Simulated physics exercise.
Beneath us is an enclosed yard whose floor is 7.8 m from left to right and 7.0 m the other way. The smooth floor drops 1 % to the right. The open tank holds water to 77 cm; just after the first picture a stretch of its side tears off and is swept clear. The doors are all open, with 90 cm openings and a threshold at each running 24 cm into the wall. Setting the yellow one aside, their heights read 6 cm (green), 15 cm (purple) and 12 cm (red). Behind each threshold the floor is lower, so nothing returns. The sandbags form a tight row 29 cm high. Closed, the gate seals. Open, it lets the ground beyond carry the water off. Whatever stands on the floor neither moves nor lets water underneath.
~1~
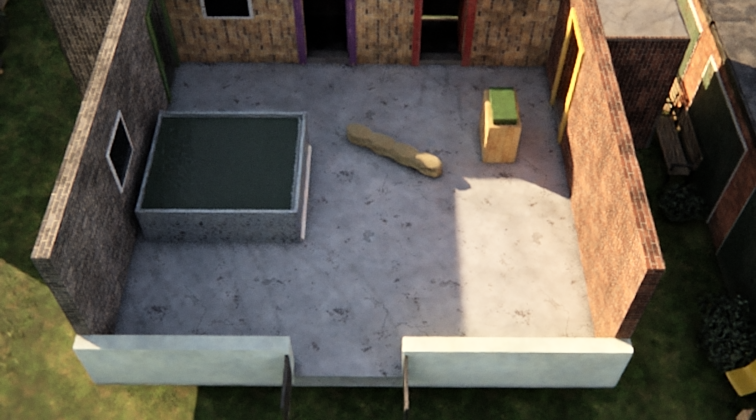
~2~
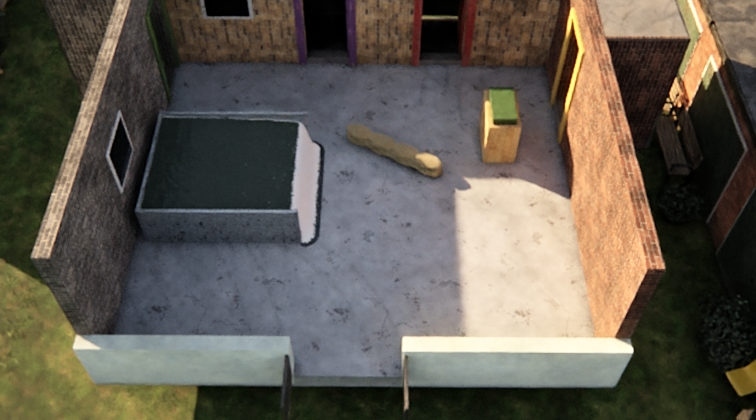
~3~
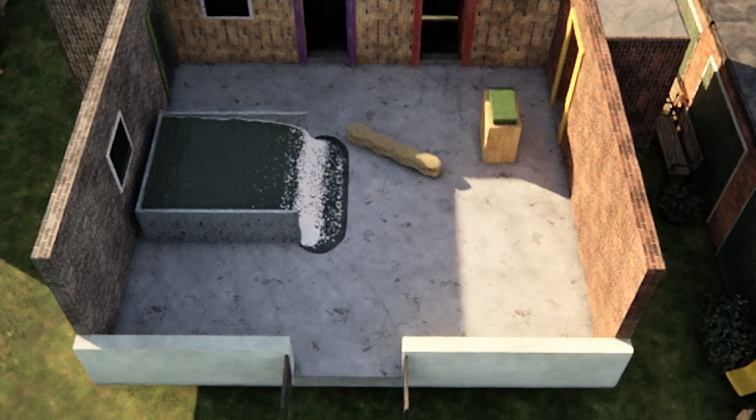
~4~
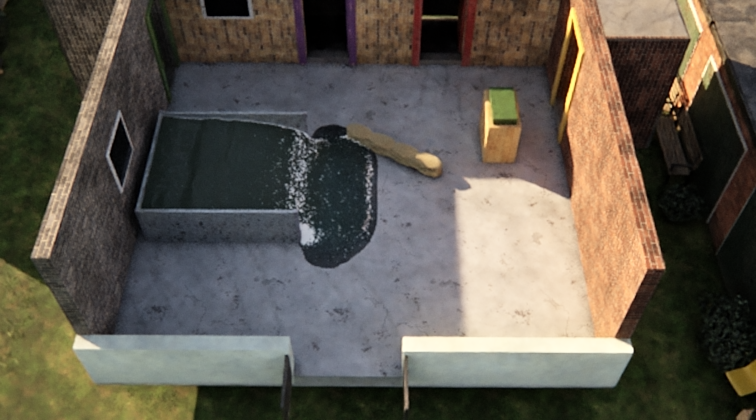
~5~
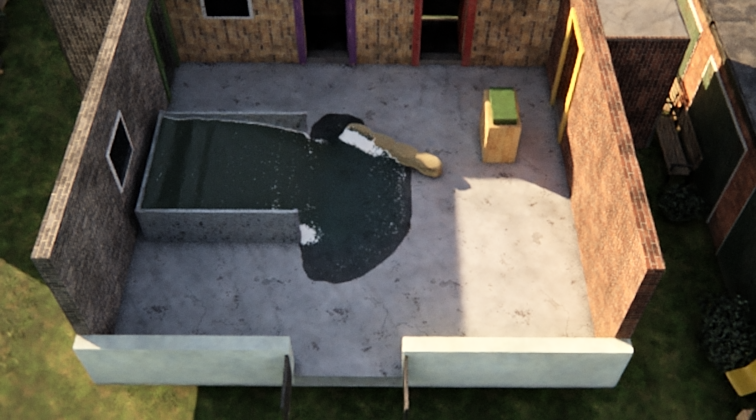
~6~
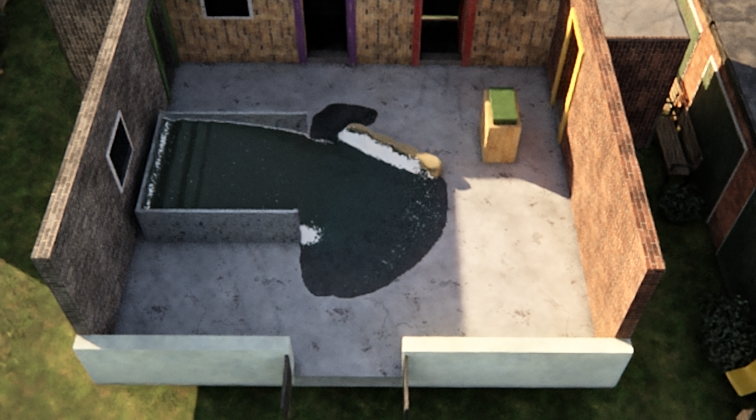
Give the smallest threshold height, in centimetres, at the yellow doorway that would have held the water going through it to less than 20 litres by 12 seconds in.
The smallest height is about 9 cm.
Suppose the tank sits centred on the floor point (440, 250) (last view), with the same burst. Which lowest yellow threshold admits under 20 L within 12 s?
Close to 12.0 cm would do it.
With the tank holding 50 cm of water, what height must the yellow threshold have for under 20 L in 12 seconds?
5.0 cm.
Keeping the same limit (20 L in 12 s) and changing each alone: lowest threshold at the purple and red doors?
You'd want some 6.5 cm at purple and some 7.5 cm at red.
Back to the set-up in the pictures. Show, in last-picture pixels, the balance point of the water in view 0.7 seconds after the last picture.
Roughly (302, 193).
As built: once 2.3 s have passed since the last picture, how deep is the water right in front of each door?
Door by door, in centimetres - green 0, purple 9, red 6, yellow 7.
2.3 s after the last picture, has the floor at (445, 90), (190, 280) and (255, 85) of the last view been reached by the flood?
One by one: Drenched, clear, clear.
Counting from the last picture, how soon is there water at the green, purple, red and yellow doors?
Green 5.0 seconds, purple 1.3 seconds, red 1.5 seconds, yellow 1.4 seconds.
Then, 0.7 s after the last picture water covers 35 % of the floor, deepest (42 cm) near (364, 151); it has not reached the yellow door.
Then, 2.3 s after the last picture water covers 60 % of the floor, deepest (65 cm) near (598, 365); 7 cm at the yellow door, 0 litres in over its 23 cm threshold.
Then, 11.3 s after the last picture water covers 95 % of the floor, deepest (18 cm) near (200, 128); 13 cm at the yellow door, 0 litres in over its 23 cm threshold.
At the yellow door as built, the water peaked near 13 cm, 10.9 s after the last picture.
Run again over the same 12 s with other heights there, 39 litres in over 7.5 cm, 11 litres over 10 cm. The limit of 20 litres is kept from about 9 cm up.
